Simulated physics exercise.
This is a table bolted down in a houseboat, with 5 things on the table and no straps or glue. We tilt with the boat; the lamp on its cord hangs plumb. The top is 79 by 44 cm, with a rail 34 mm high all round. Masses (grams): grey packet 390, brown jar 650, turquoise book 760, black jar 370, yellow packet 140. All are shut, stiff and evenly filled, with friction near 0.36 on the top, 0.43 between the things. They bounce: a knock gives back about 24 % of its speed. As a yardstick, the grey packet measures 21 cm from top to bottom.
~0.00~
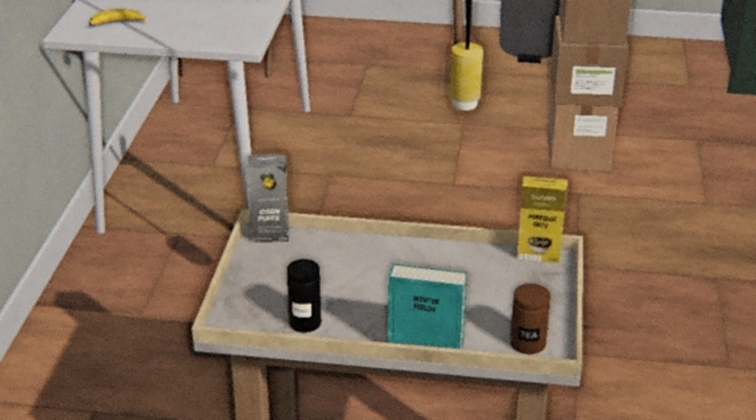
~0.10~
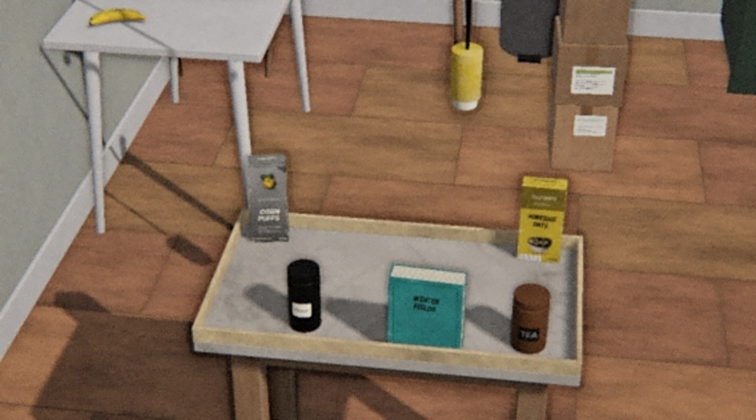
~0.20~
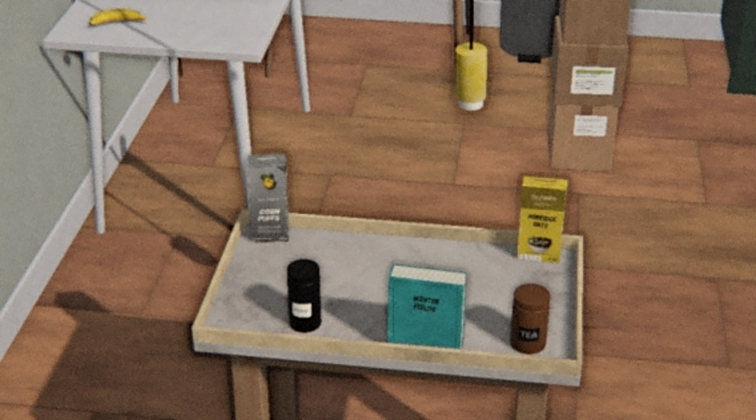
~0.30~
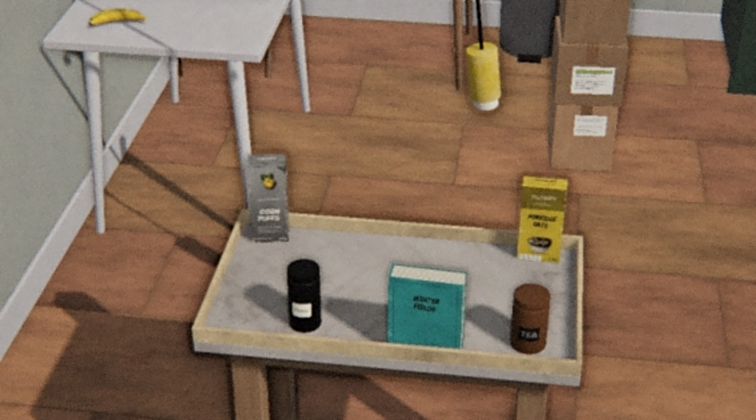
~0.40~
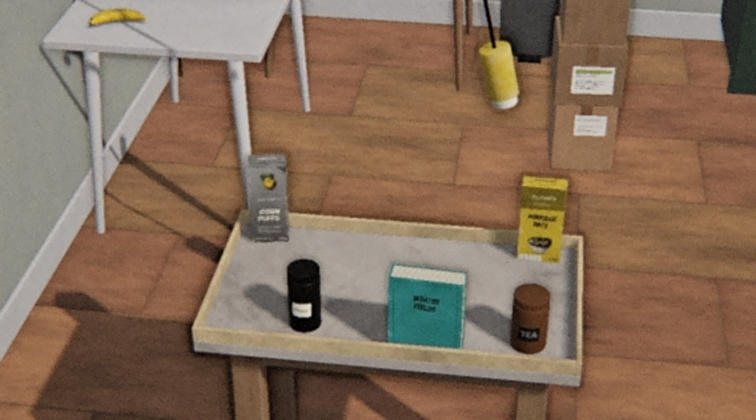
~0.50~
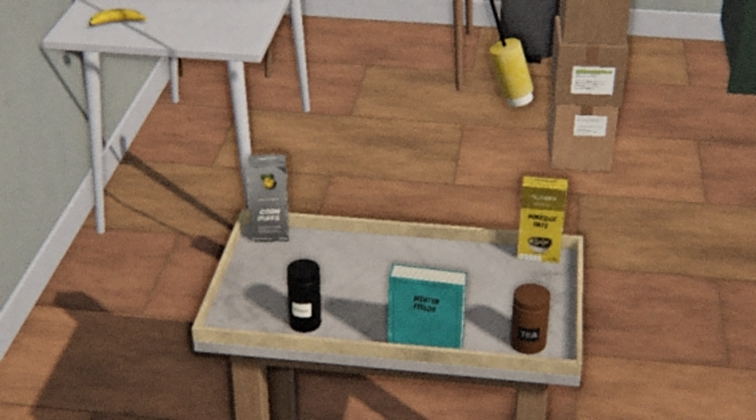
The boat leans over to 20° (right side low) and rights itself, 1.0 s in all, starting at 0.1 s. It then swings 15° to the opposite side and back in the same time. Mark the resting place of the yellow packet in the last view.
The yellow packet comes to rest near (542, 220).
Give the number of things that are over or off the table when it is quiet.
In all, 0.
By 0.80 s, floor tilted 13°, right side down.
By 1.50 s, floor tilted 14°, left side down.
By 2.20 s, boat level.
When it is over (2.6 s), all 5 within 5 cm of the start. End places, in pixels of the last picture, yellow packet near (542, 220).
